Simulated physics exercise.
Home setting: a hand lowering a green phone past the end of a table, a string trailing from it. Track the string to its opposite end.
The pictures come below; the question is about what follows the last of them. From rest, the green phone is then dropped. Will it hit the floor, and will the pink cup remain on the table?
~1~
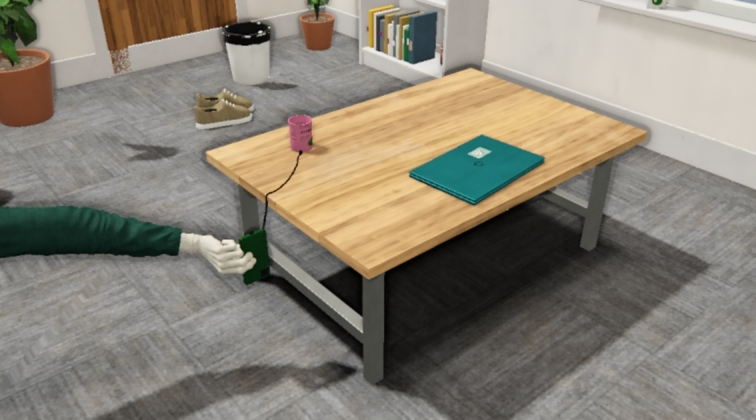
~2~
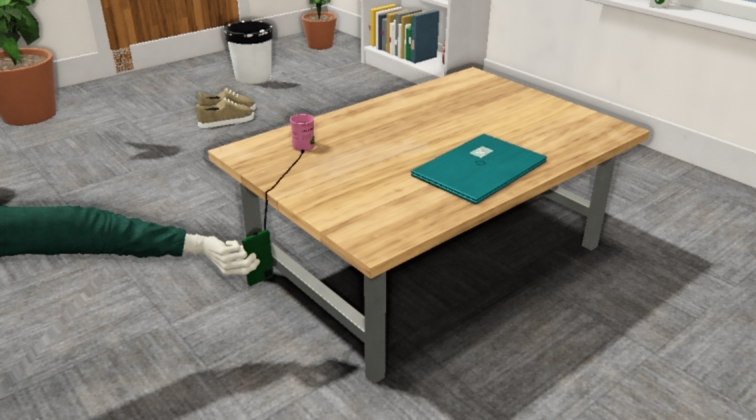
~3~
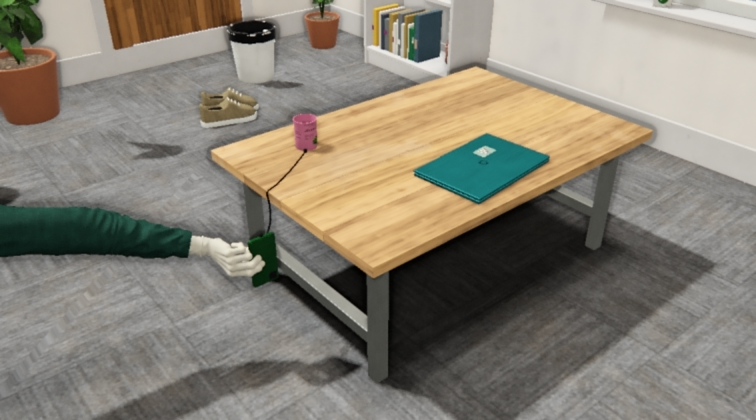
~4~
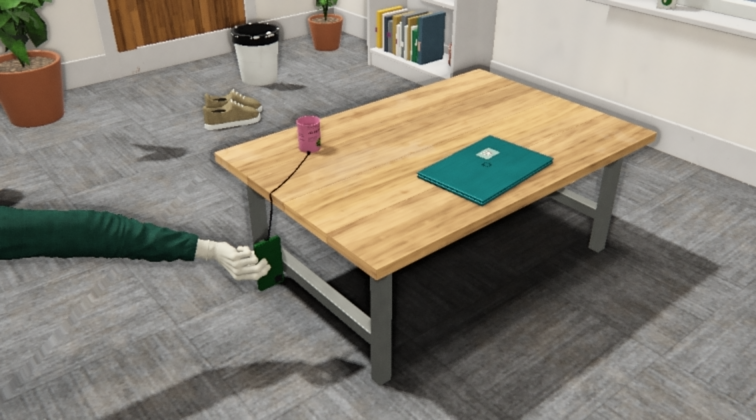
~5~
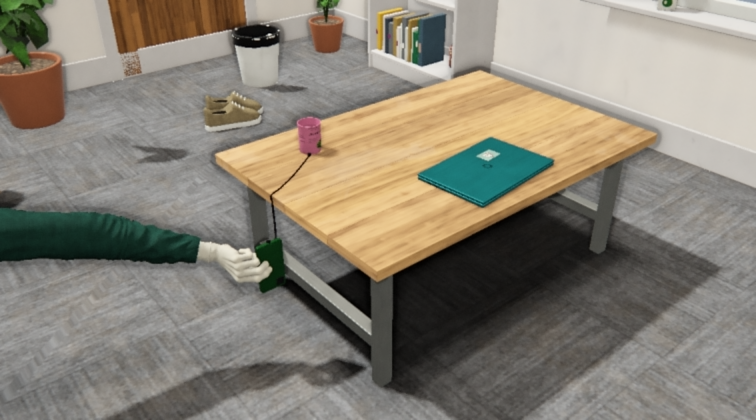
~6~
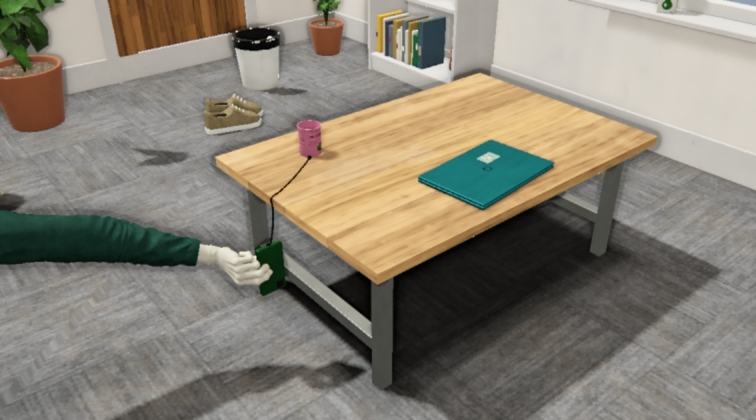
The green phone goes all the way to the floor, the pink cup is pulled off as well.
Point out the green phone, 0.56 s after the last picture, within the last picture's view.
Somewhere around (250, 344), I reckon.
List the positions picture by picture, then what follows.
The first picture shows green phone (255, 257); turquoise laptop (479, 164); pink cup (300, 120).
The second picture shows green phone (258, 258).
The third picture shows green phone (264, 260).
The fourth picture shows green phone (269, 264); string through (296, 171) (274, 192).
The fifth picture shows green phone (271, 266); string through (296, 172) (275, 193).
The sixth picture shows green phone (271, 269); turquoise laptop (487, 169); pink cup (309, 125); string tied to the cup, with little slack.
Then, 0.30 s after the last picture, phone on the floor near (274, 333); laptop unmoved; cup tugged along near (288, 162).
Then, 0.56 s after the last picture, phone on the floor near (250, 344); laptop unmoved; cup over the edge.
Then, 0.86 s after the last picture, phone on the floor near (250, 344); laptop unmoved; cup down on the floor.
At rest, phone on the floor near (250, 344); laptop unmoved; cup down on the floor. The green phone lands on the floor and the pink cup follows it down.
